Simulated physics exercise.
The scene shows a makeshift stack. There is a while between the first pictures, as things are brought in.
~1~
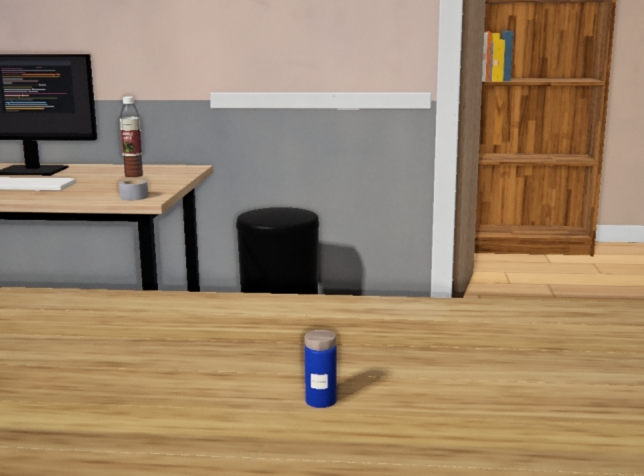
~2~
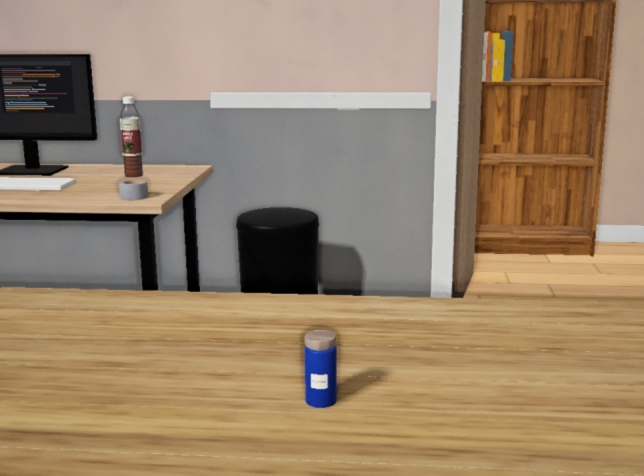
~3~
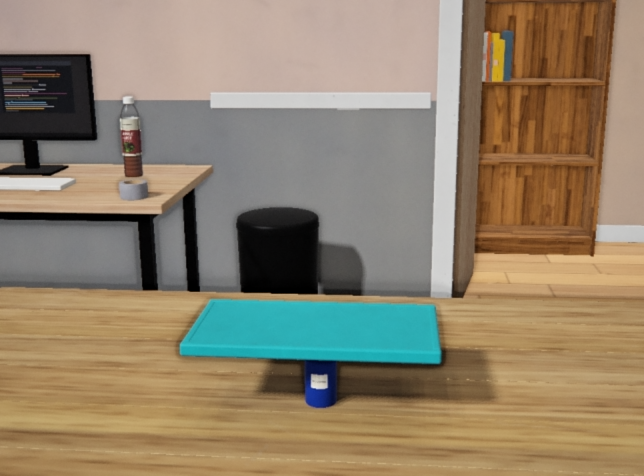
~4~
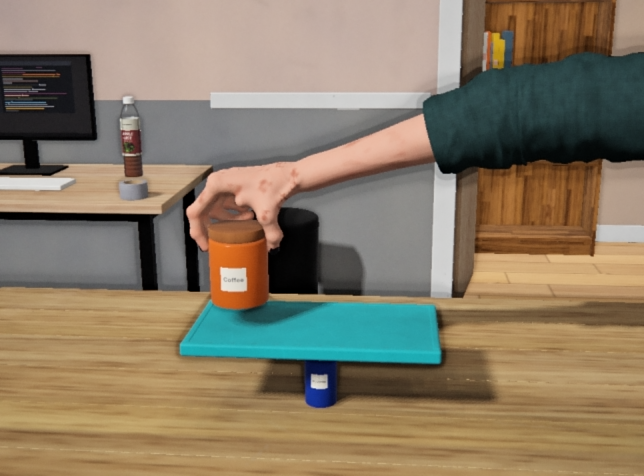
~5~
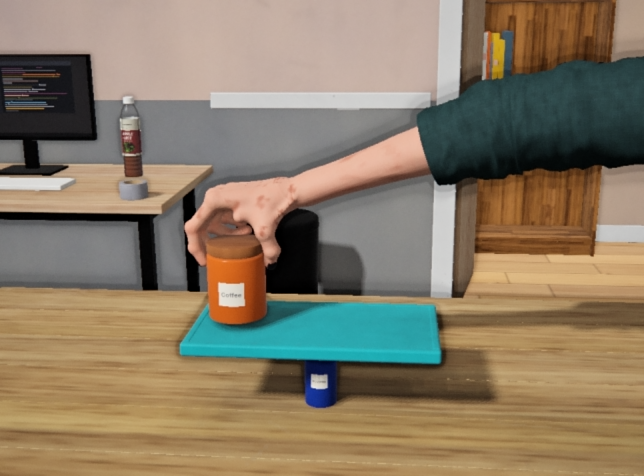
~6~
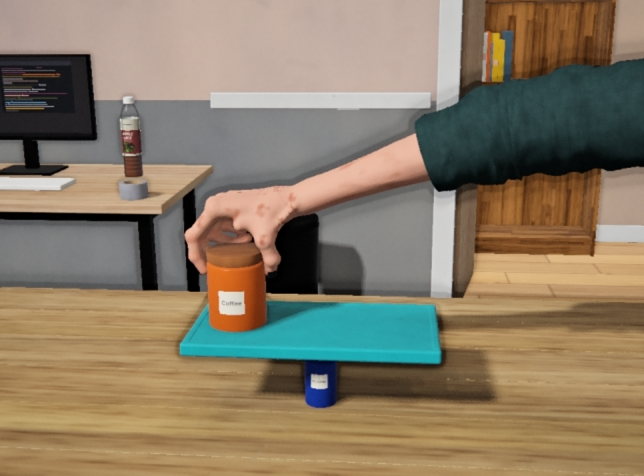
A turquoise lid appears atop a small blue container, then a hand lowers an orange jar onto its left side.
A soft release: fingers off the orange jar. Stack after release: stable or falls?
Falls.
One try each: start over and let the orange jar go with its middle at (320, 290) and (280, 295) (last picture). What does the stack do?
The stack remains upright with the first try and topples over with the second.
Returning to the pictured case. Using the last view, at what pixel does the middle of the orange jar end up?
End spot: Near (141, 369).
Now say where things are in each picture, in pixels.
In the first picture, the last thing is not in view yet.
In the second picture, the last thing is not in view yet.
In the third picture, the last thing is not in view yet; turquoise lid (315, 329).
In the fourth picture, on its way; orange jar (239, 263); turquoise lid (315, 329).
In the fifth picture, on its way; orange jar (237, 278); turquoise lid (315, 329).
In the sixth picture, in place under the hand; orange jar (237, 286); turquoise lid (315, 329).
Then, 0.30 s past the last view, orange jar now fallen; turquoise lid rocked 41° from its first pose.
Then, 0.40 s past the last view, turquoise lid rocked 42° from its first pose.
Then, 0.50 s past the last view, turquoise lid rocked 31° from its first pose.
Finally, fallen, orange jar; moved from the start, turquoise lid; blue shaker still in place. Final places as the last picture's camera would see them, orange jar near (141, 369). The stack gives way.
